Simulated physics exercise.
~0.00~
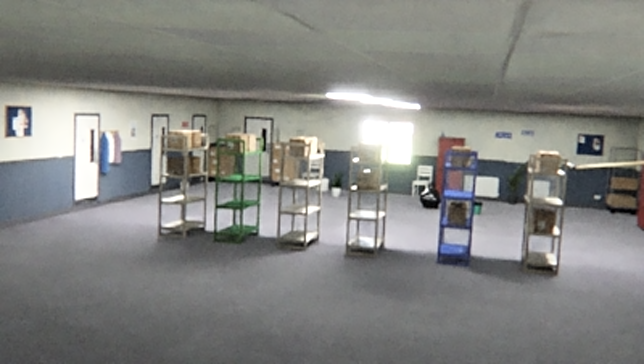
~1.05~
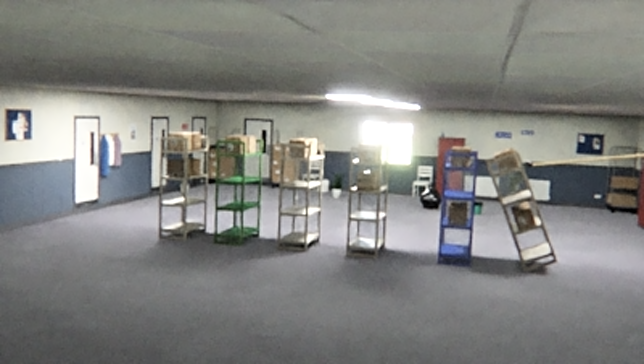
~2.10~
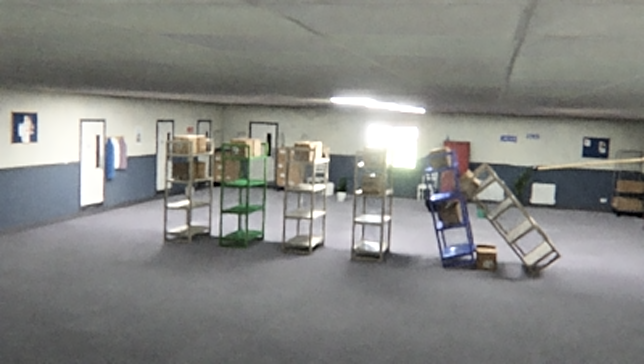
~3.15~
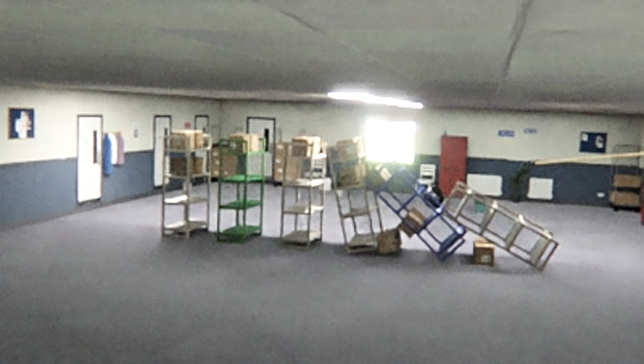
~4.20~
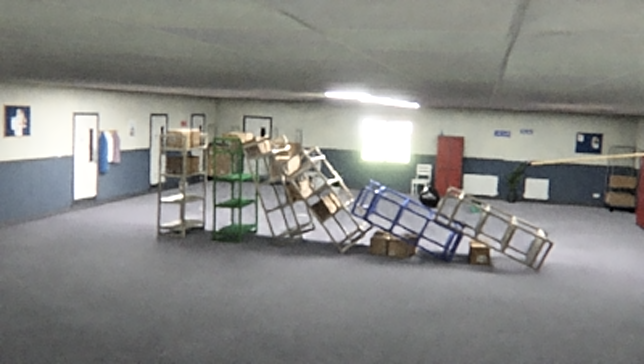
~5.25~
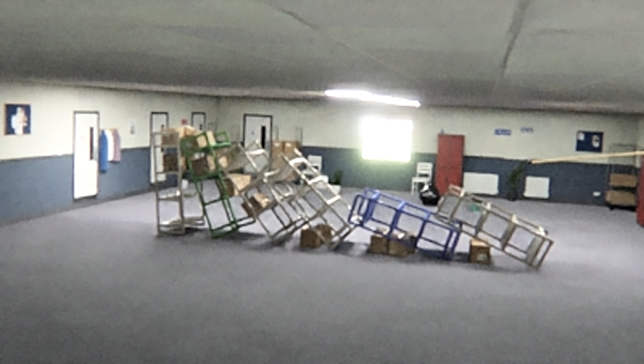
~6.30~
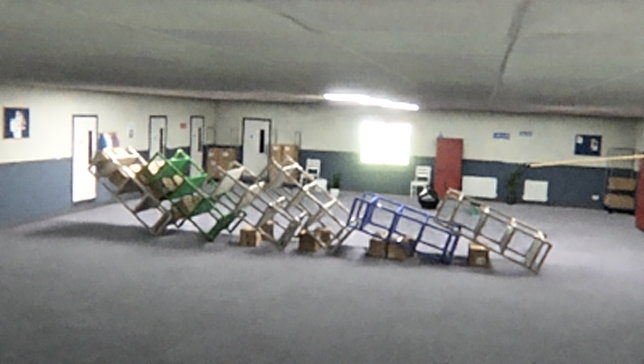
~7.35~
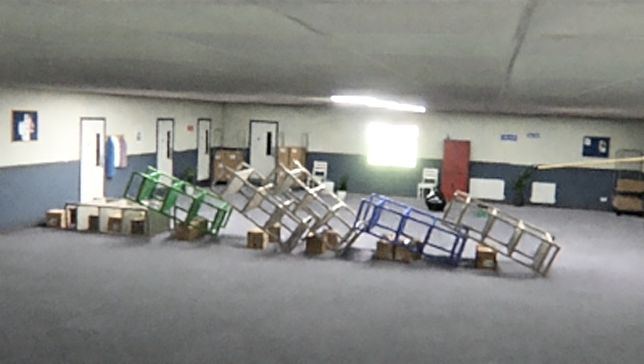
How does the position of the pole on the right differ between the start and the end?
At the end the pole reaches slightly farther left than at the start, sticking out over the toppled rightmost rack that stood upright at its tip.
Low-ceilinged hall, a pole pushing the rightmost of six shelving racks, all toppling leftward in turn and spilling cartons, none left standing.
